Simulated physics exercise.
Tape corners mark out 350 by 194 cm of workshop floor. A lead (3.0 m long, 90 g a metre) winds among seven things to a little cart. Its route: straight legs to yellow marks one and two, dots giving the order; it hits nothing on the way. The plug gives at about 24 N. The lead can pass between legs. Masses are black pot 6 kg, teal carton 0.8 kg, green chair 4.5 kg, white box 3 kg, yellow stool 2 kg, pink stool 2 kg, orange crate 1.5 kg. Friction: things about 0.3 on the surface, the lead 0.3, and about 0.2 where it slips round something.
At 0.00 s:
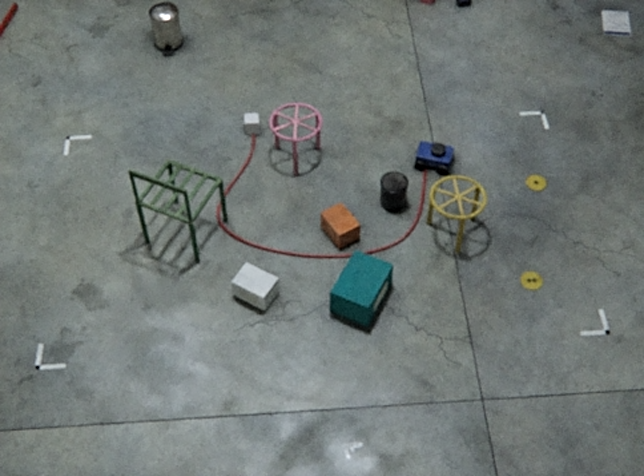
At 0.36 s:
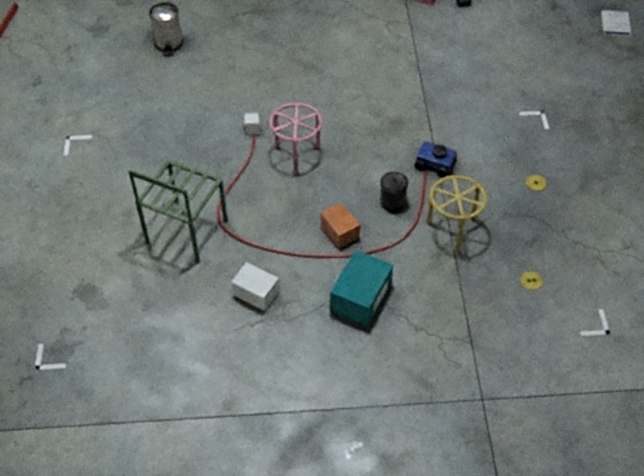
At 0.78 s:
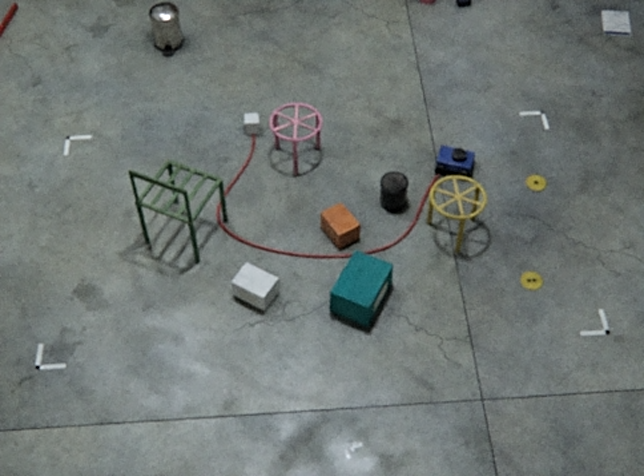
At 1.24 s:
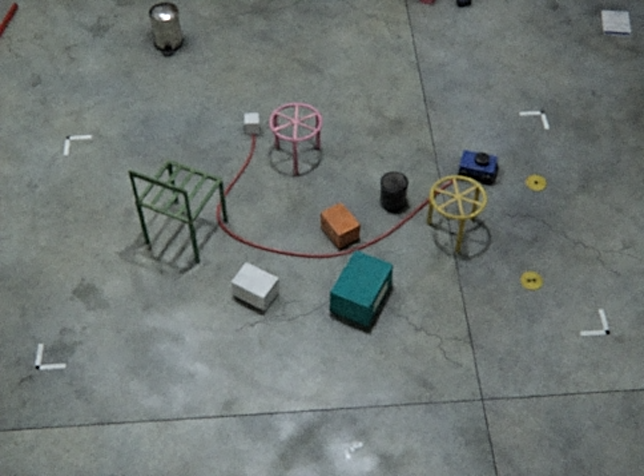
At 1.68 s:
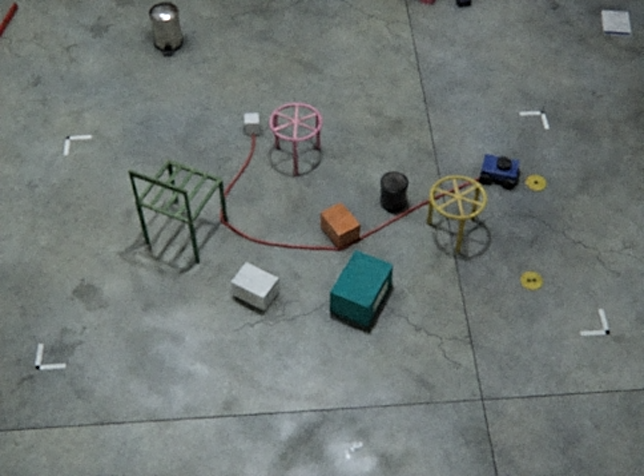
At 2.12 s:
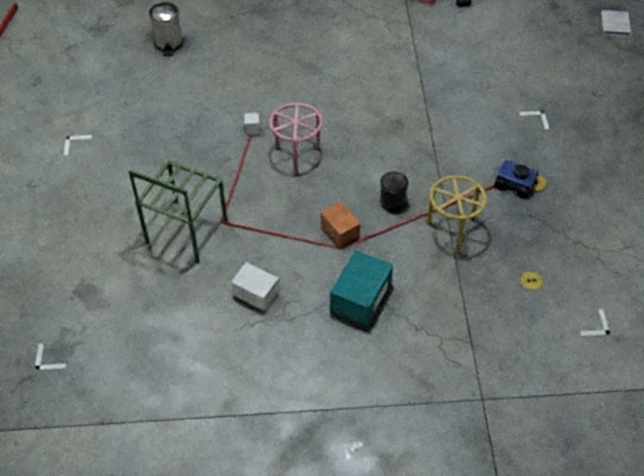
A small blue cart trailing a red lead sits on a cracked grey concrete floor, seen from high above by a still camera. The lead curves from a small white plug past a green frame-like chair, a pink stool, white, orange and teal boxes, a black cylinder and a yellow stool. The cart rolls right, passing behind the yellow stool to a yellow floor mark, drawing the slack lead into straighter, angled stretches.
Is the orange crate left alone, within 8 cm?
Verdict: The orange crate moves.
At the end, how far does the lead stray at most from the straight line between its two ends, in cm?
Some 80 cm.
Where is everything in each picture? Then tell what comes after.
The first frame shows orange crate (340, 218); marks (536, 183) (532, 281); lead runs through (249, 159) (293, 254); cart (427, 160).
In the second frame, lead runs through (249, 159) (293, 254); cart (429, 161).
In the third frame, lead runs through (249, 159) (293, 254); cart (448, 165).
In the fourth frame, lead runs through (249, 159) (293, 254); cart (470, 169).
In the fifth frame, lead runs through (249, 159) (302, 247); cart (492, 173).
The sixth frame shows orange crate (340, 217); lead runs through (242, 159) (312, 242) (395, 226); cart (509, 179).
At 2.9 s, cart at (535, 194), lead slack at the fixed end; orange crate 25 cm off its start.
At 3.7 s, cart at (534, 224), lead slack at the fixed end; orange crate 25 cm off its start.
At 4.4 s, cart at (529, 254), 5 N at the fixed end; orange crate 25 cm off its start at (340, 189).
At 5.2 s, cart at (529, 277), 4 N at the fixed end; orange crate 25 cm off its start, yellow stool 12 cm off its start.
At 5.6 s, cart at (529, 277), 4 N at the fixed end; orange crate 25 cm off its start at (339, 189), yellow stool 12 cm off its start at (450, 208).
